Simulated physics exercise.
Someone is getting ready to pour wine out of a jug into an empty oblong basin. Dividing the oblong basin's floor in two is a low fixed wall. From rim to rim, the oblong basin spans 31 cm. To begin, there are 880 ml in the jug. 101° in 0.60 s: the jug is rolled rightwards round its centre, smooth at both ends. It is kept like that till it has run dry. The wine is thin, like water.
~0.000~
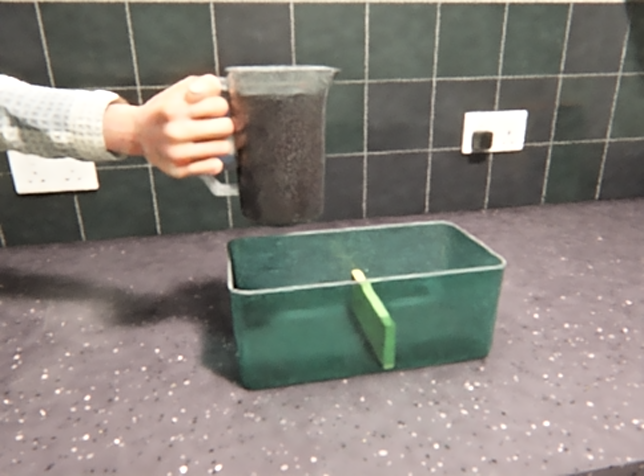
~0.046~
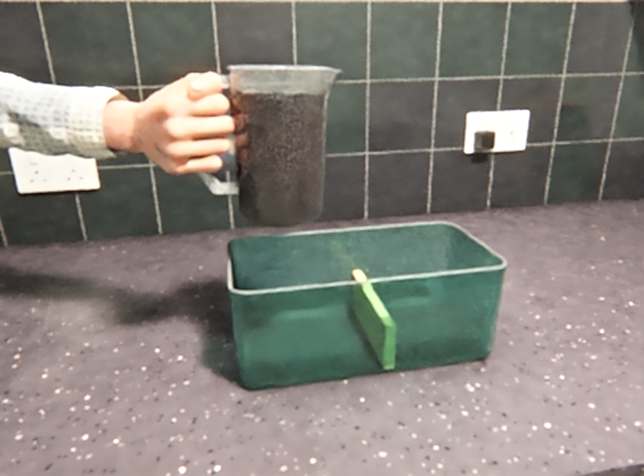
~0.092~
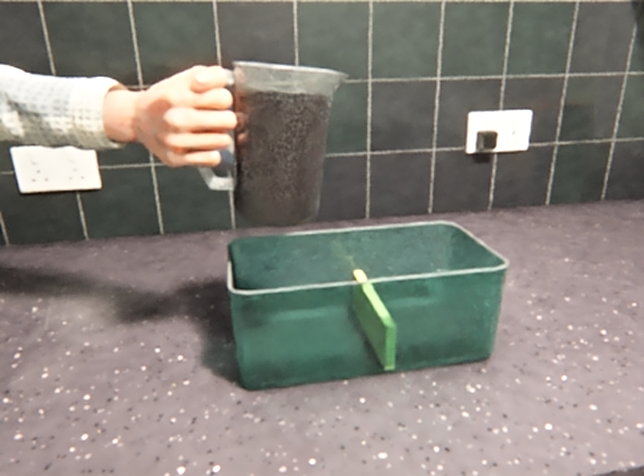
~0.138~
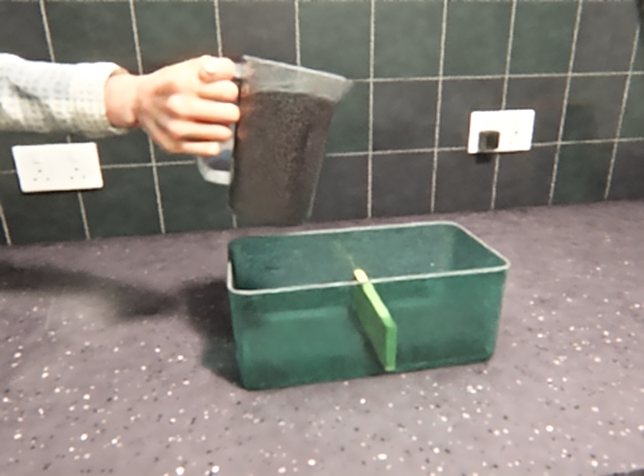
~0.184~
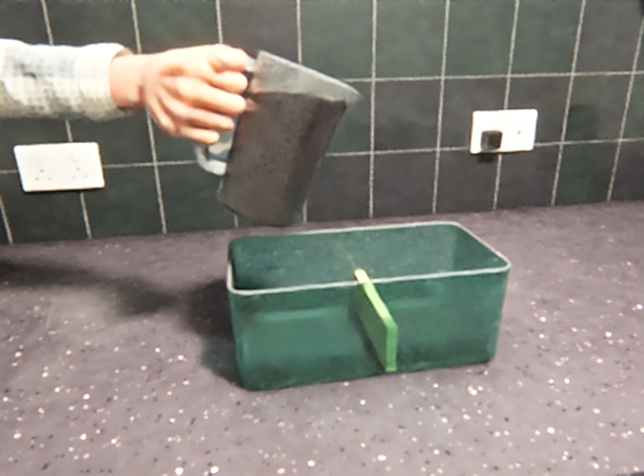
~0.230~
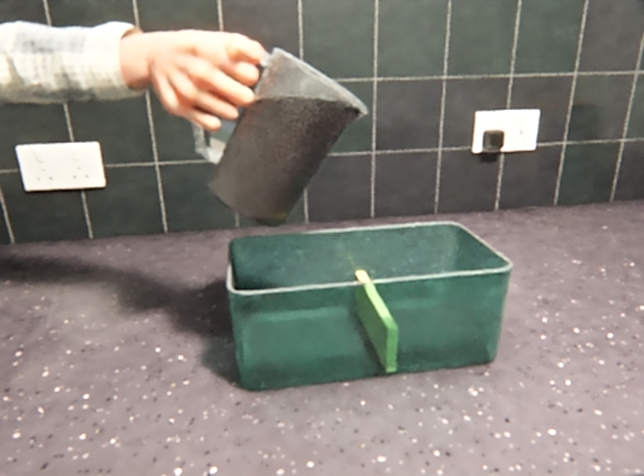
The footage shows a hand holding a clear jug of dark liquid above a green oblong basin with a bright green divider, then tilting the jug steadily rightwards until it leans well over, the basin staying still below.
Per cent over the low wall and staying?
93 per cent.
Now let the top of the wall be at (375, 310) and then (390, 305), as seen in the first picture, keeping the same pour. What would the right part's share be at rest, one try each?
The first gives near 75 per cent and the second near 70 per cent.
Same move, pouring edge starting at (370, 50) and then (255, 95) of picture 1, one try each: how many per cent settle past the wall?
65 in a hundred, followed by 5 in a hundred.
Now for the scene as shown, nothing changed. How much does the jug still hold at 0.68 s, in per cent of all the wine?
About 32 % is still there.
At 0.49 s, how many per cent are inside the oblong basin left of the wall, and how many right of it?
Lab note: Left near 0 %, right near 10.
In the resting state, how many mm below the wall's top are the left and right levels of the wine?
I'd say some 56 mm on the left and some 16 mm on the right.
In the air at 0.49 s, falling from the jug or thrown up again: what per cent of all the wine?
Near 20 per cent of it all.
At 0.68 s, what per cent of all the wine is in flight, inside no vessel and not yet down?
Near 18 percent.
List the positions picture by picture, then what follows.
In the first picture, tilt 0°; pouring edge (340, 69); surface from (231, 94) to (322, 91); the oblong basin's rim runs from (229, 265) to (476, 242); the wall's top is at (371, 296).
In the second picture, tilt 1°; pouring edge (342, 70); surface from (232, 92) to (323, 92).
In the third picture, tilt 6°; pouring edge (347, 75); surface from (236, 88) to (327, 93).
In the fourth picture, tilt 13°; pouring edge (355, 83); surface from (241, 93) to (334, 95).
In the fifth picture, tilt 22°; pouring edge (363, 96); surface from (240, 122) to (345, 98).
In the sixth picture, tilt 32°; pouring edge (370, 112); surface from (235, 130) to (359, 105).
By 0.49 s the tilt is 93° and 70 per cent is still to pour, 0 is left of the wall and 11 right of it.
By 0.68 s the tilt is 101° and 32 per cent is still to pour, 1 is left of the wall and 49 right of it.
By 0.88 s the tilt is 101° and 9 per cent is still to pour, 3 is left of the wall and 80 right of it.
By 1.10 s the tilt is 101° and 2 per cent is still to pour, 4 is left of the wall and 90 right of it.
At rest 4 per cent lies left of the wall, 93 right of it and 2 outside.
